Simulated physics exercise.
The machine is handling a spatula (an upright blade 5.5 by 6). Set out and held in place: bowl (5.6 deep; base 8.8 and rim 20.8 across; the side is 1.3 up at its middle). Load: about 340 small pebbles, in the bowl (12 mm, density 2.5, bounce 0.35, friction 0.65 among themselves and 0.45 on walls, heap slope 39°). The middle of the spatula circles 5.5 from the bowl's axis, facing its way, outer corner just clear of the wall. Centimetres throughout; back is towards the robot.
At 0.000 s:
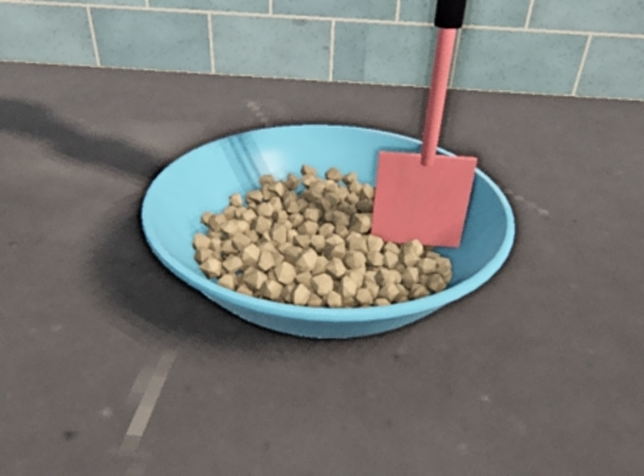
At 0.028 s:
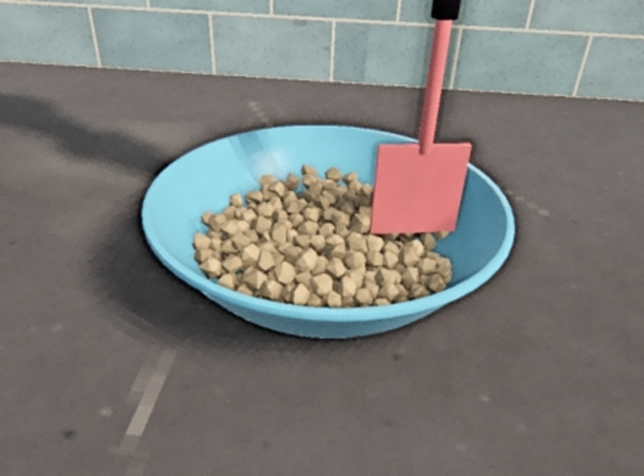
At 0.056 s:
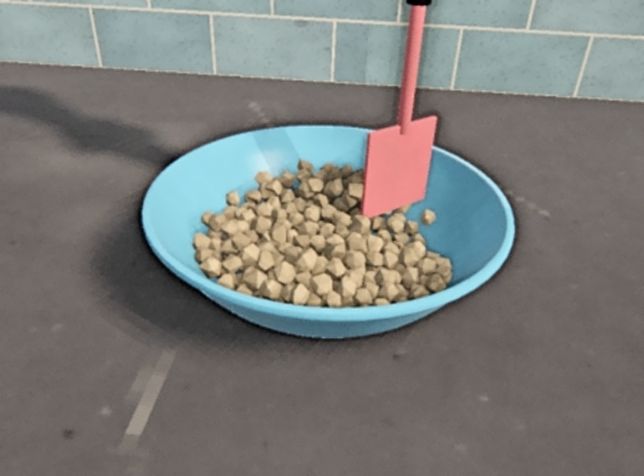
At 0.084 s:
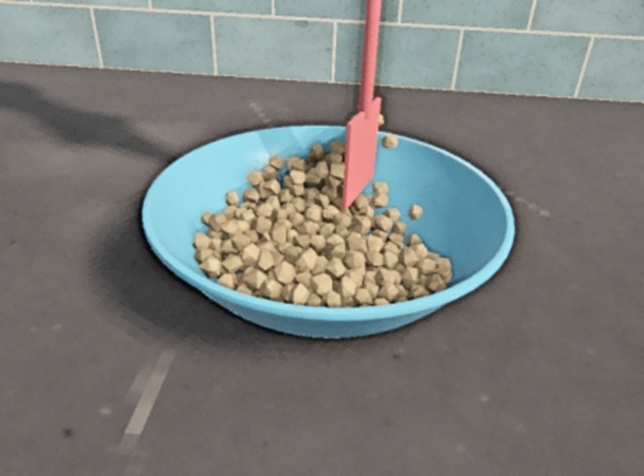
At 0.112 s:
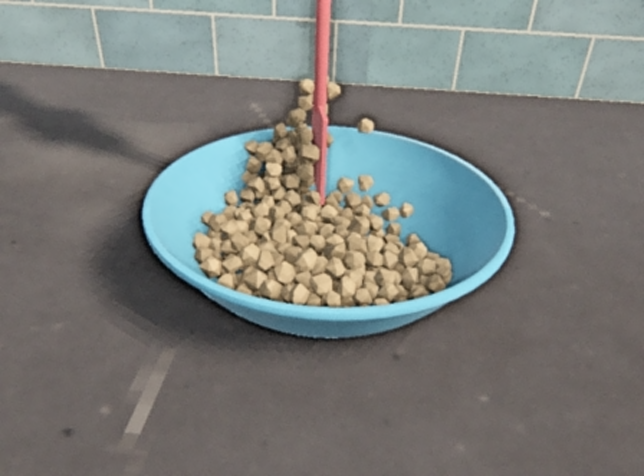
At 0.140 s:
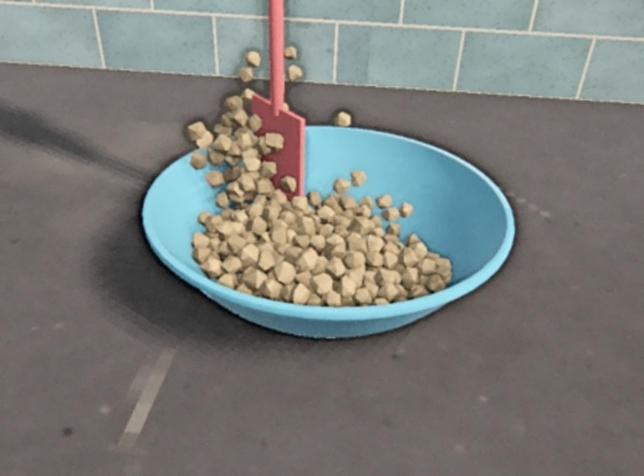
Blue bowl of small tan pebbles on a dark surface, a red spatula sweeping from right to left, tossing pebbles up.
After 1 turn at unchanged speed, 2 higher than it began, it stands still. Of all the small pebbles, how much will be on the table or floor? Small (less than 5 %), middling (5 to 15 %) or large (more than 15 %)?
Answer: Large; more than 15 % of the small pebbles finish on the table or floor.
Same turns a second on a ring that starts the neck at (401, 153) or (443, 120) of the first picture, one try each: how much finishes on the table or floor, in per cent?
Some 35 and 5 per cent.
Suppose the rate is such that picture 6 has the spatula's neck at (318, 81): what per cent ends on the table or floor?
About 20 per cent.
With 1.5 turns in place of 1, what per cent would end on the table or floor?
Then about 30 per cent.
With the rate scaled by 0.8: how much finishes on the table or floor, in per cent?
Some 15 per cent.
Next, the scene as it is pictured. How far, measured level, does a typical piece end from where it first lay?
Some 1 cm.
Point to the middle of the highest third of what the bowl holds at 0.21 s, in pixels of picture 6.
Around (264, 261).
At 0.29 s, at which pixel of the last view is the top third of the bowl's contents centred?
At about (358, 267).
After 0.21 s, 215° round, highest piece 12 above the table; 308 in the bowl, 1 on the table or floor, 36 in flight or on the tool.
After 0.29 s, 297° round, highest piece 11 above the table; 275 in the bowl, 22 on the table or floor, 48 in flight or on the tool.
After 0.52 s, 0° round, highest piece 5 above the table; 261 in the bowl, 84 on the table or floor.
After 1.22 s, 0° round, highest piece 5 above the table; 261 in the bowl, 84 on the table or floor.
In the end, 261 in the bowl, 84 on the table or floor. That is 24 % on the table or floor.
